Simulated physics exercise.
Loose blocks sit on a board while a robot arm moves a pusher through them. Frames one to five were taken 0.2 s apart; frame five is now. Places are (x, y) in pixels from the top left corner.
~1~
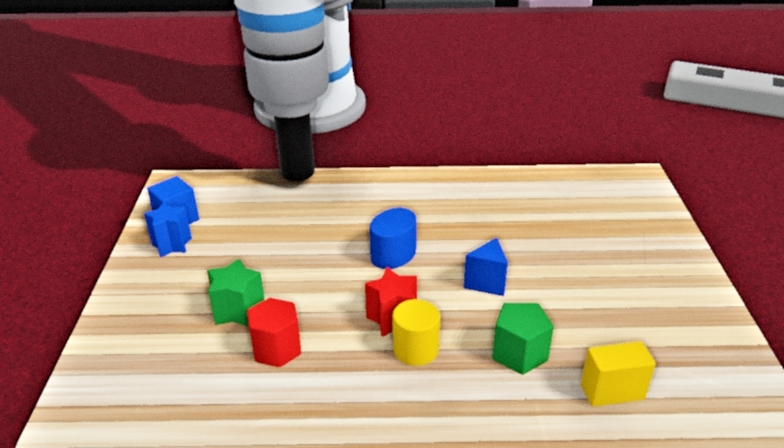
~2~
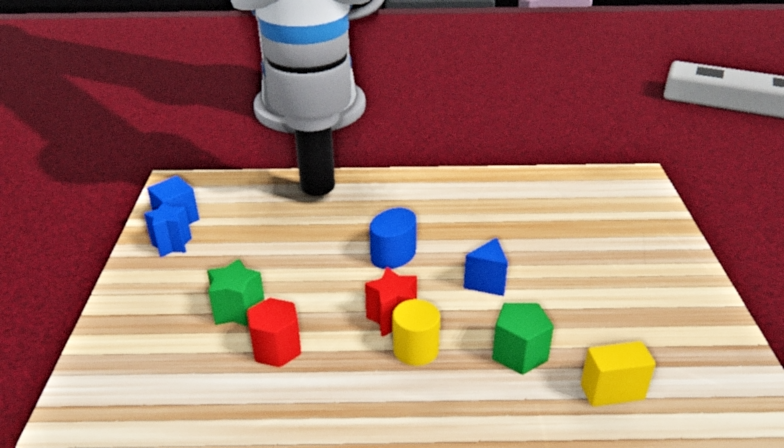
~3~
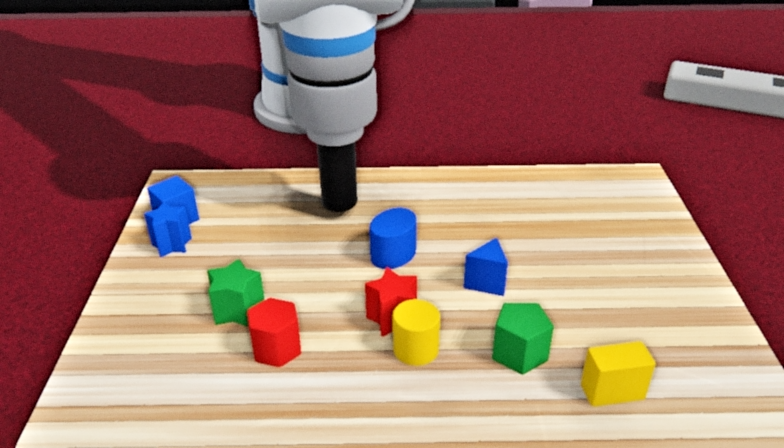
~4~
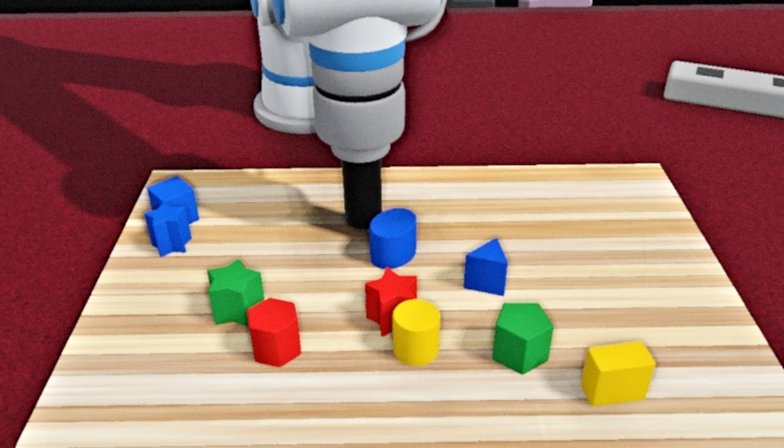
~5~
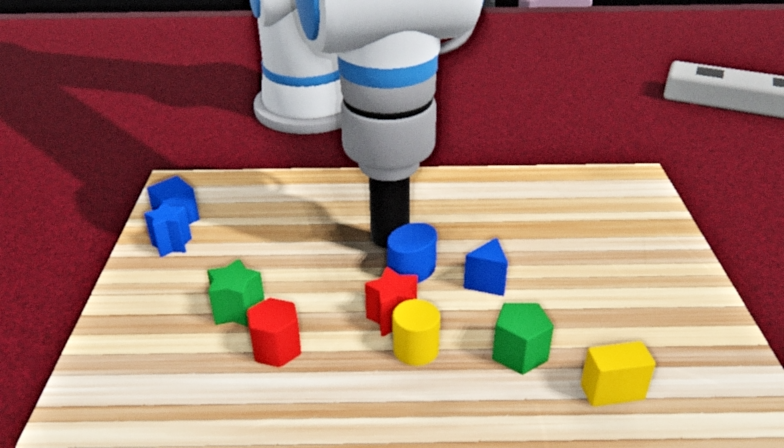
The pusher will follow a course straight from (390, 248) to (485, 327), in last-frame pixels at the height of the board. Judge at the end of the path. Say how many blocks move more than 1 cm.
The push moves one block more than 1 cm.
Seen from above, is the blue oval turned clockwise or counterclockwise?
Direction: Clockwise.
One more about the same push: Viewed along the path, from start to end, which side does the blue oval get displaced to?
Right.
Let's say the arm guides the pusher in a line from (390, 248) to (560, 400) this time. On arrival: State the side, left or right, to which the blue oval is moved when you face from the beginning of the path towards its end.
Its shift is rightward.
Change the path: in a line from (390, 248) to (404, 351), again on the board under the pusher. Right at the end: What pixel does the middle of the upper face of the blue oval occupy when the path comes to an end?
The centre of its top face lies at (446, 272).
On the path given first. One third of the way, pusher at (419, 263); blue oval at (439, 263), turned 15° clockwise.
Two thirds of the way, pusher at (451, 289); red star at (392, 287), turned 15° clockwise; blue oval at (462, 294), turned 45° clockwise; yellow cylinder at (416, 319).
At the end, pusher at (486, 317); red star at (392, 287), turned 15° clockwise; blue oval at (472, 323), turned 90° clockwise; yellow cylinder at (416, 319); green pentagonal block at (530, 321).
